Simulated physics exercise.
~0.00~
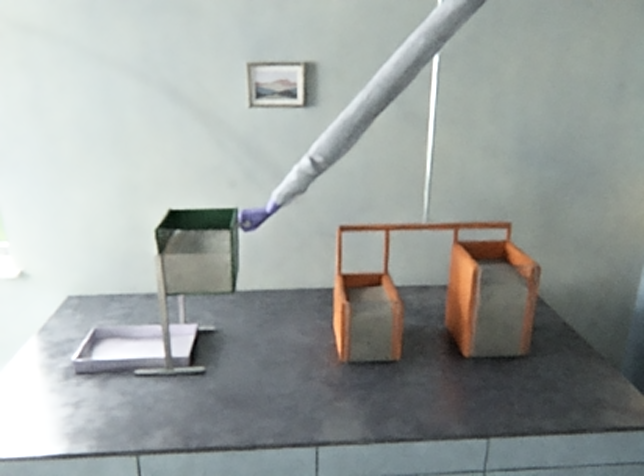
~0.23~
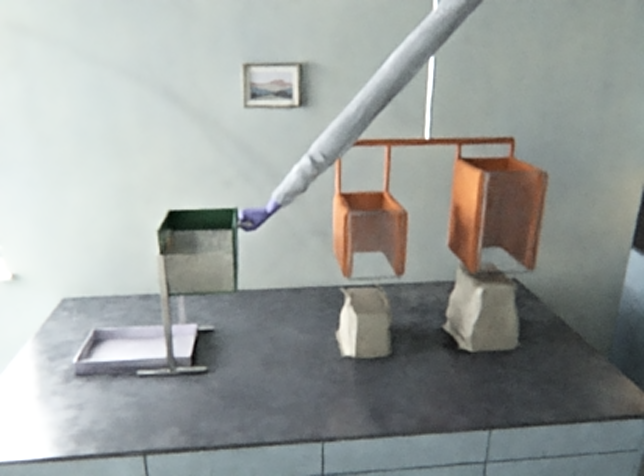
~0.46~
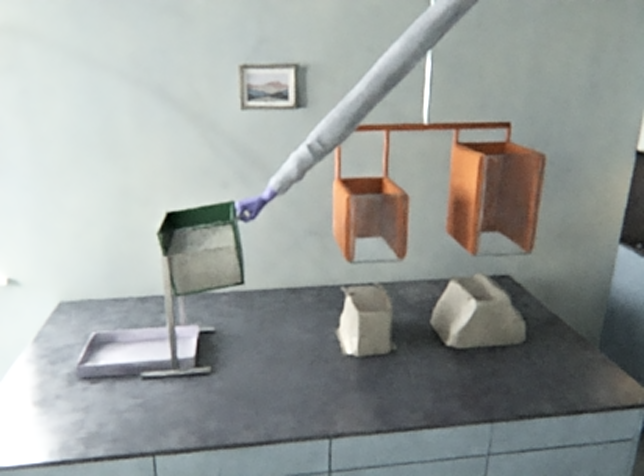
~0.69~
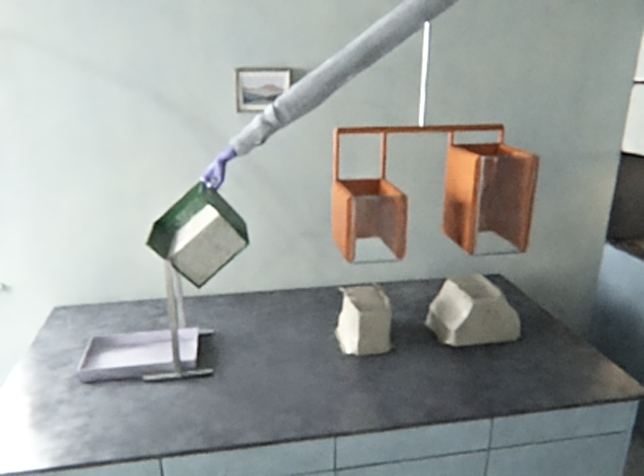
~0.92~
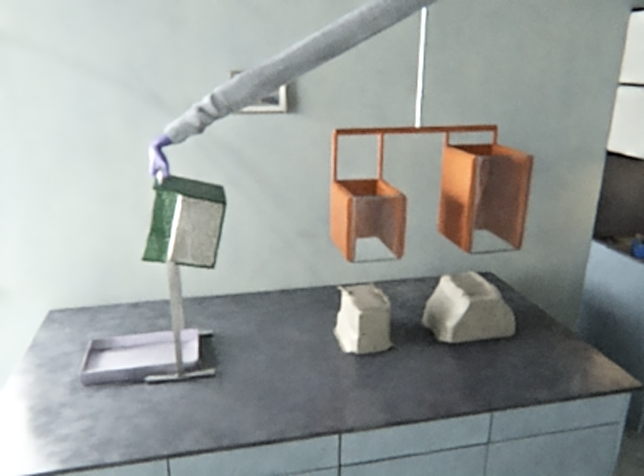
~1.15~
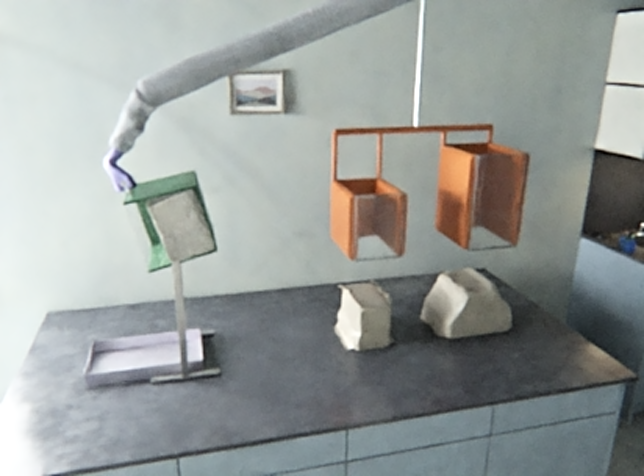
A green tub of grey clay is turned on a stand above a dark worktop in a pale green room, seen from the front and slightly above. A pale tray lies beneath it, with two open orange boxes around clay blocks to the right. The joined boxes rise, the right block slumps while the left keeps its height, and a grey-sleeved, purple-gloved arm rotates the tub leftward as the camera shifts gradually.
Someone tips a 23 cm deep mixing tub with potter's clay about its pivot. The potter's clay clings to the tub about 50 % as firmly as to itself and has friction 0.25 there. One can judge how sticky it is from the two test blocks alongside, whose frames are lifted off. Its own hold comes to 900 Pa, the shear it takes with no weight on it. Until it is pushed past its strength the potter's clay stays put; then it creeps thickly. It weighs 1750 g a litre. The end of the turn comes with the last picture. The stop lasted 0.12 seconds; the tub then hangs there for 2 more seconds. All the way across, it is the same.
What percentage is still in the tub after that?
About 43 %.
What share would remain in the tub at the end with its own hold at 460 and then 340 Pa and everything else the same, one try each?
First try roughly 45 per cent, second try roughly 40 per cent.
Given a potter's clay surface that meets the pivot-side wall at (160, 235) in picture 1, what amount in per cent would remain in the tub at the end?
Then roughly 35 %.
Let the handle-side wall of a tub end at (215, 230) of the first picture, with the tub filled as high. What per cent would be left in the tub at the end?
About 100 per cent.
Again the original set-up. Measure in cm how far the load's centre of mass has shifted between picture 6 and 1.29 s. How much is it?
Roughly 5 cm.
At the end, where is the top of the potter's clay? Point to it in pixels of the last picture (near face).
I'd say it peaks at roughly (184, 229) in the last picture.
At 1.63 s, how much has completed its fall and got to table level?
Some 0 % has got all the way down.
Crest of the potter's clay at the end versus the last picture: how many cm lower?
About 12 cm.
After 1.29 s, the tub is at 103 degrees and holds 100 %.
After 1.46 s, the tub is at 103 degrees and holds 62 %.
After 1.63 s, the tub is at 103 degrees and holds 43 %.
After 1.80 s, the tub is at 103 degrees and holds 43 %.
After 3.15 s, at the end, the tub is at 103 degrees and holds 43 %.
